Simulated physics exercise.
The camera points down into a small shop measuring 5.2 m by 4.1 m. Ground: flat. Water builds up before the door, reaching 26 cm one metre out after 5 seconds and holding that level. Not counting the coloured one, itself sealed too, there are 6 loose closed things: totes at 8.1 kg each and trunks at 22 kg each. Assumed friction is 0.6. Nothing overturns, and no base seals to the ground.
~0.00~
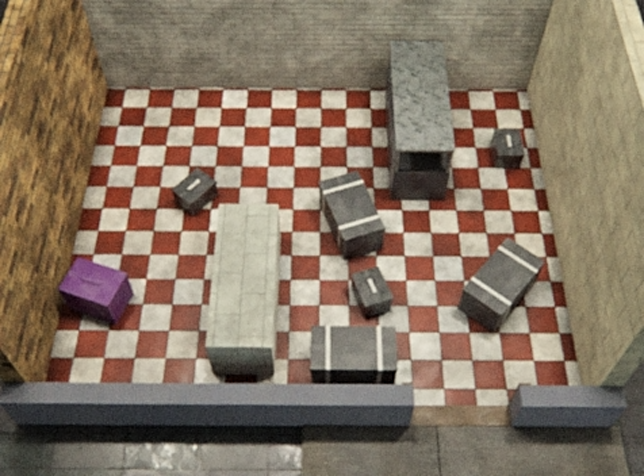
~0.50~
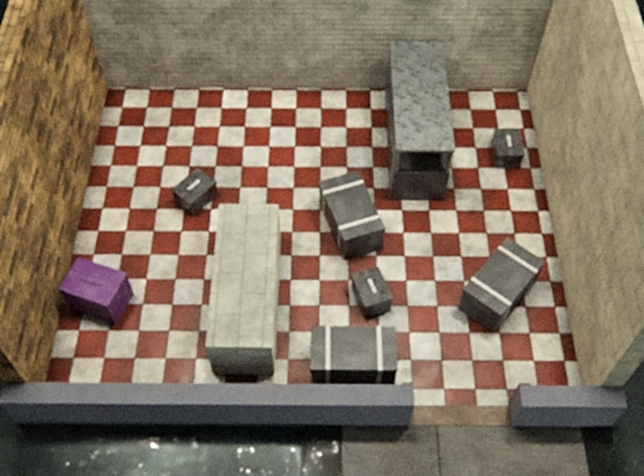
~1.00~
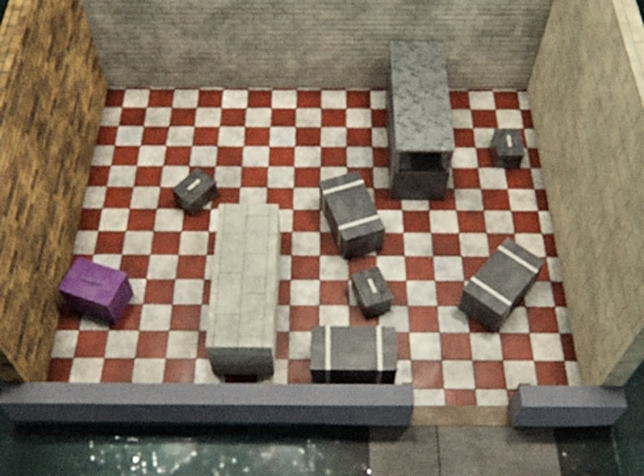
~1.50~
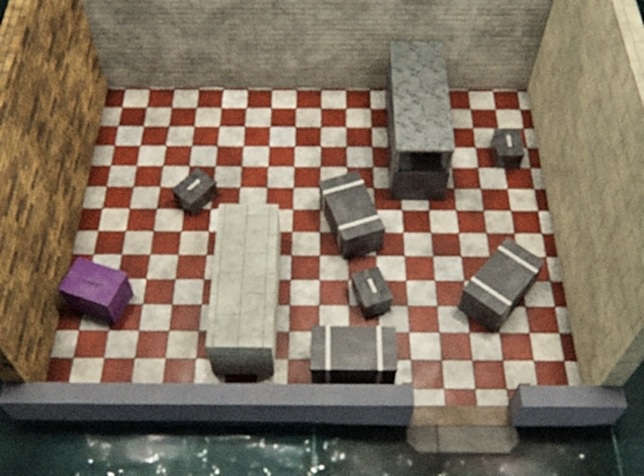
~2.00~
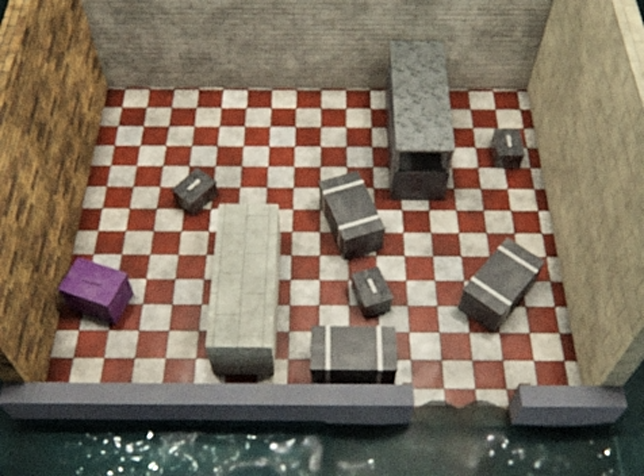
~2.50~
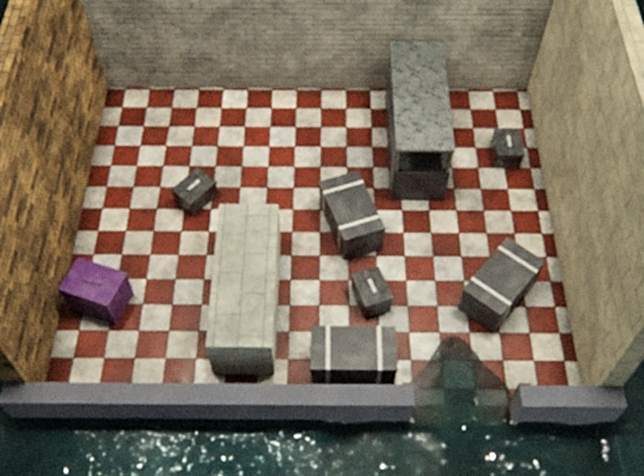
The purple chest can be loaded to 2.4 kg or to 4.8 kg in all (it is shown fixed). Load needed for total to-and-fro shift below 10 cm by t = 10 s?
Lower.
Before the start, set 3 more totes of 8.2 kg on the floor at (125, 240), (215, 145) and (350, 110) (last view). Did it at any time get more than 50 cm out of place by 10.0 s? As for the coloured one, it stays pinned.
First: Inside the limit; second: Inside the limit; third: Inside the limit.
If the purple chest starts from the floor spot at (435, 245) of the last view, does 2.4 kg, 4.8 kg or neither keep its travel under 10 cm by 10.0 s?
Outcome - failure with both.
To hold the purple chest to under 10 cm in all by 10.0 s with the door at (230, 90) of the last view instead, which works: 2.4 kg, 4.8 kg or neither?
Then neither weight holds it.
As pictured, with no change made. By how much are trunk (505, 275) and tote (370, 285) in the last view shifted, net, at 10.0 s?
Net displacement, in order: 150 cm; 40 cm.
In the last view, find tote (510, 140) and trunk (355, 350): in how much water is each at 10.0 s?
First about 20 cm, second about 5 cm.
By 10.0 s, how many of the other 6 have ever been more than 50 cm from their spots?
I count 3.
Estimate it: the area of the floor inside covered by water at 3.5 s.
Somewhere around 2.0 m2, roughly.
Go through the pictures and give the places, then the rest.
The purple chest at (93, 281) rests on the ground; water covers 0.0 m2; 0 of 7 have shifted, in the first picture.
The purple chest at (93, 281) rests on the ground; water covers 0.0 m2; 0 of 7 have shifted, in the second picture.
The purple chest at (93, 281), on the bottom; 0.0 m2 under water; 0 of 7 have shifted, in the third picture.
The purple chest at (93, 281), on the bottom; 0.0 m2 under water; 0 of 7 have shifted, in the fourth picture.
The purple chest at (93, 281) rests on the ground; 0.0 m2 under water; 0 of 7 have shifted, in the fifth picture.
The purple chest at (93, 281), on the bottom; 0.4 m2 under water; 0 of 7 have shifted, in the sixth picture.
After 3.5 s the purple chest would be 0 cm from its start with 2.4 kg and 0 cm from its start with 4.8 kg; 0 cm of water round it then.
After 4.5 s the purple chest would be 0 cm from its start with 2.4 kg and 0 cm from its start with 4.8 kg; 0 cm of water round it then.
After 7.0 s the purple chest would be 0 cm from its start with 2.4 kg and 0 cm from its start with 4.8 kg; 0 cm of water round it then.
After 10.0 s the purple chest would be 0 cm from its start with 2.4 kg and 0 cm from its start with 4.8 kg; 0 cm of water round it then.
